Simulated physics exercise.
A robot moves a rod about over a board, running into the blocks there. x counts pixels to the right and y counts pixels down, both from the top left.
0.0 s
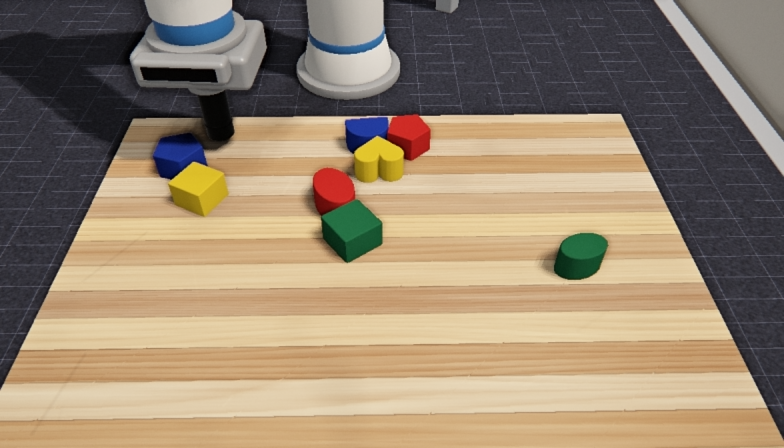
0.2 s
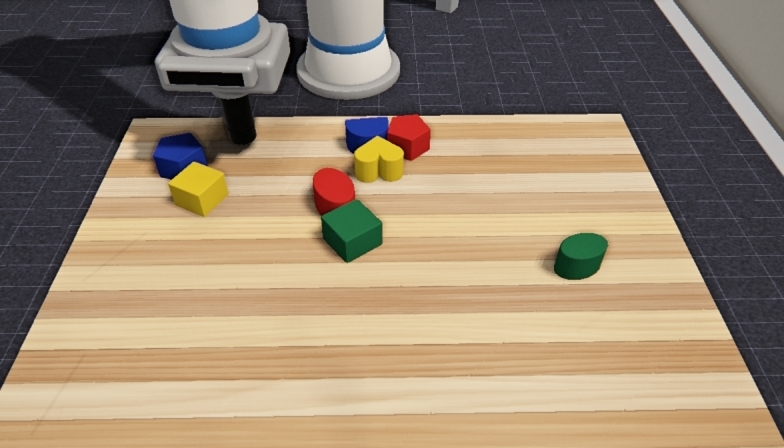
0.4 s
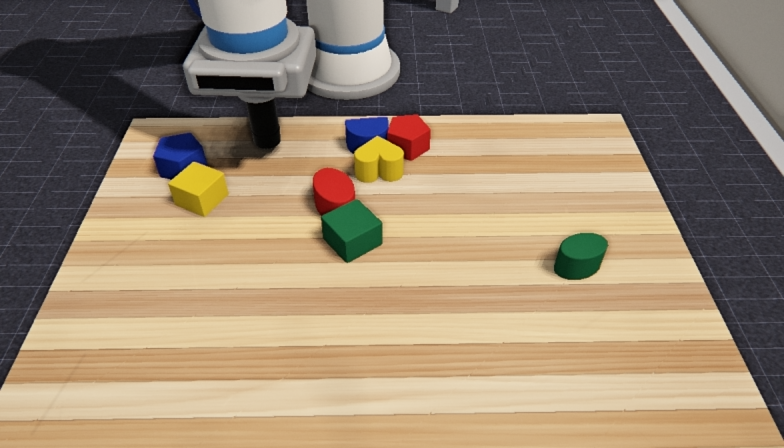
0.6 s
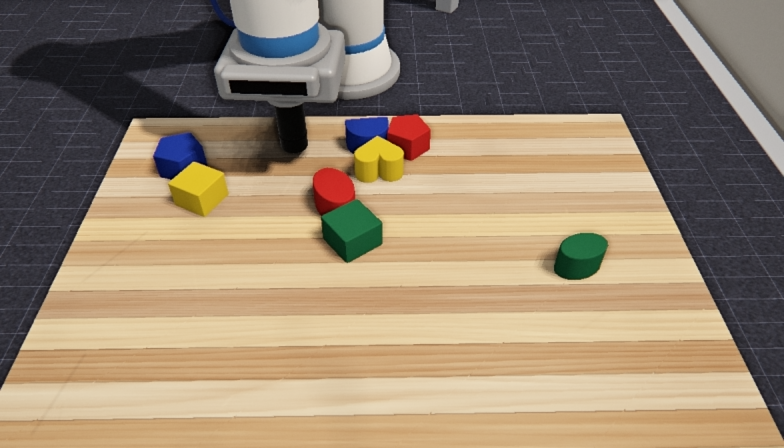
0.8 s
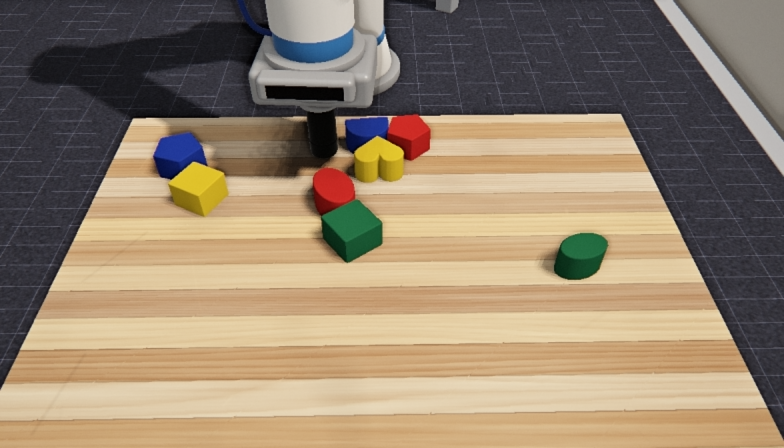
A white and grey robot arm with blue bands holds a black rod over a striped wooden board on a dark tiled floor, seen from above by a still camera. Blue and yellow blocks sit at the left, blue, red, yellow and green ones cluster near the middle, and a green one lies alone at right. The arm glides steadily rightward along the far edge, bringing the rod near the middle cluster, while every block stays still.
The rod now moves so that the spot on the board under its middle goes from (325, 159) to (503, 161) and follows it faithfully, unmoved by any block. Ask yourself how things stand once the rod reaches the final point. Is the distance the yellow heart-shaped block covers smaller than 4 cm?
I expect so.
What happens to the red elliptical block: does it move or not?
My prediction: It remains in place.
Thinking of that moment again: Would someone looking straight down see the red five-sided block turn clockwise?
No - that is not the case.
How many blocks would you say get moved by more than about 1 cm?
Answer: 3+.
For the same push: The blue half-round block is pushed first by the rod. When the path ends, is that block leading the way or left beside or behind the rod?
Final position: To the side or behind.
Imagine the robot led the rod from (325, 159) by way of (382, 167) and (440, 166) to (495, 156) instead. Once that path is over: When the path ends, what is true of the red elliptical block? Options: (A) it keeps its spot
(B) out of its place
A.
The first path, step by step. One third of the way, rod at (385, 152); blue half-round block at (381, 118), turned 35° anticlockwise; yellow heart-shaped block at (401, 155), turned 30° clockwise; red five-sided block at (416, 125), turned 10° clockwise.
Two thirds of the way, rod at (445, 152); blue half-round block at (381, 118), turned 35° anticlockwise; yellow heart-shaped block at (408, 159), turned 45° clockwise; red five-sided block at (436, 119), turned 25° anticlockwise.
At the end, rod at (504, 153); red elliptical block still; blue half-round block at (381, 118), turned 35° anticlockwise; yellow heart-shaped block at (408, 159), turned 45° clockwise; red five-sided block at (436, 119), turned 25° anticlockwise.
